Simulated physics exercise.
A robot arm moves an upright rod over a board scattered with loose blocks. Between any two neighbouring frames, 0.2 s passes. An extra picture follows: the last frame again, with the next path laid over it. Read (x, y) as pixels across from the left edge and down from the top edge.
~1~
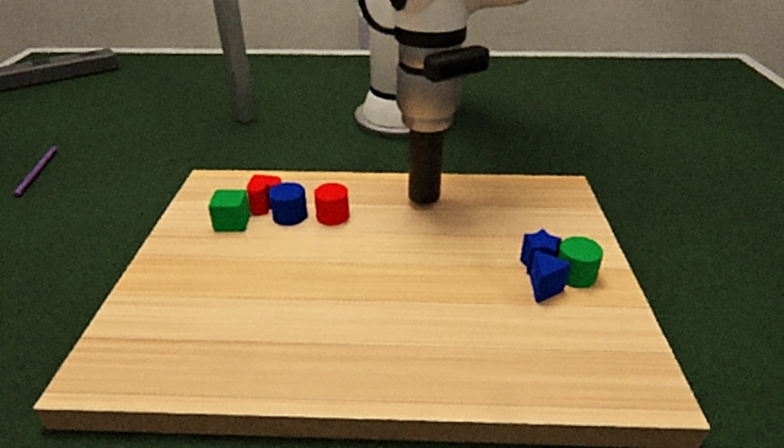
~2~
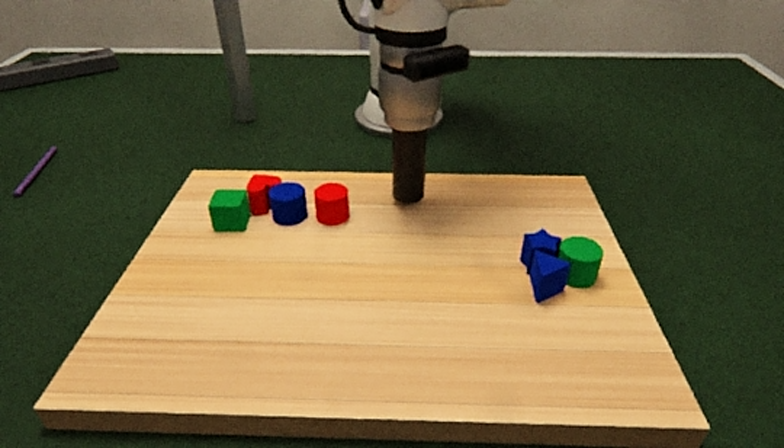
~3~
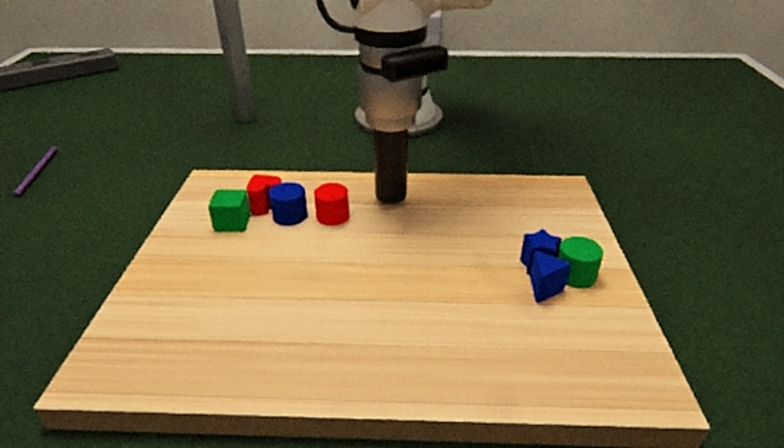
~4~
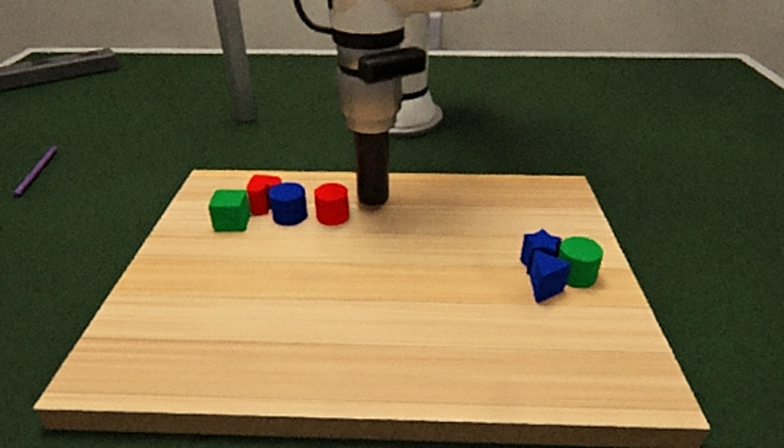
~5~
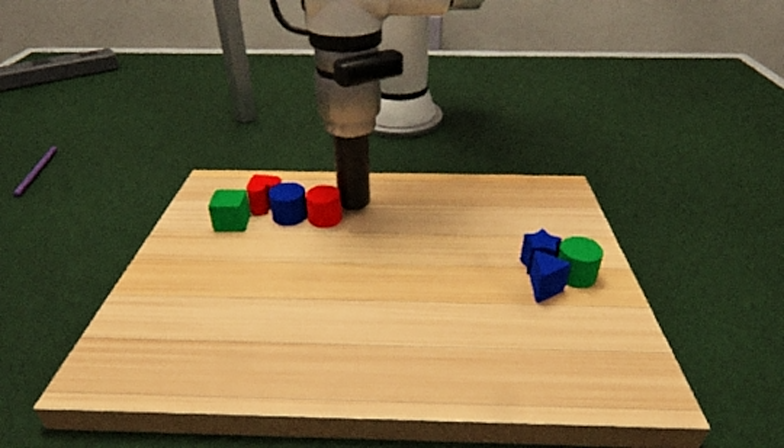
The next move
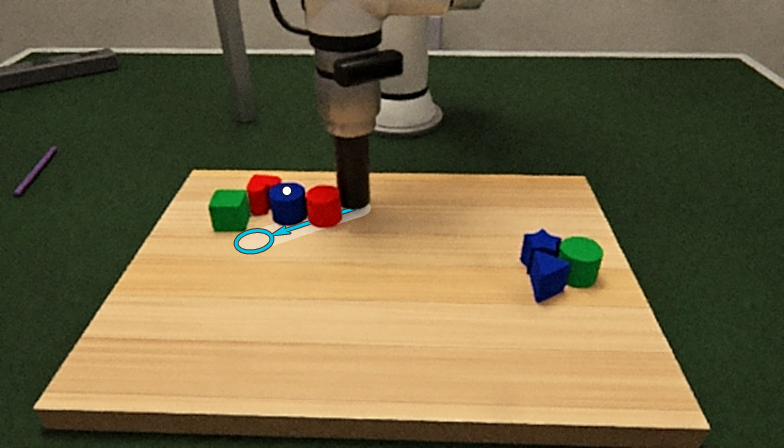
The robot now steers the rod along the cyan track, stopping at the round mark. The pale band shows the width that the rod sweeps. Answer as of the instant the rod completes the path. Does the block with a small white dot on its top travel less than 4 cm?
In short: No.
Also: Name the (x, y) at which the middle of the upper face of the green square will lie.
Around pixel (199, 193).
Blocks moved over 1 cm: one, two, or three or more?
The push moves three or more blocks more than 1 cm.
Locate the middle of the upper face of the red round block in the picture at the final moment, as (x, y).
The top centre is at (240, 237).
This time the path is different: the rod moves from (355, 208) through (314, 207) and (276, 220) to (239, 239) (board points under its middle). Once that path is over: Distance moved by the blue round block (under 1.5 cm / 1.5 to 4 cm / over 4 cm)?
Final distance: More than 4 cm.
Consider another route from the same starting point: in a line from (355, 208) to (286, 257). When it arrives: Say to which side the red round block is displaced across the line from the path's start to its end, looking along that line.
It's set to shift right.
Path on the board, in a line from (355, 208) to (254, 241); the dot is on the blue round block.
The first path, step by step. One third of the way, rod at (321, 211); blue round block at (265, 197); red round block at (292, 208).
Two thirds of the way, rod at (287, 222); green square at (218, 197); red heart block at (260, 180); blue round block at (251, 199); red round block at (263, 223).
At the end, rod at (253, 233); green square at (199, 193), turned 20° clockwise; red heart block at (260, 180); blue round block at (223, 204); red round block at (240, 237).
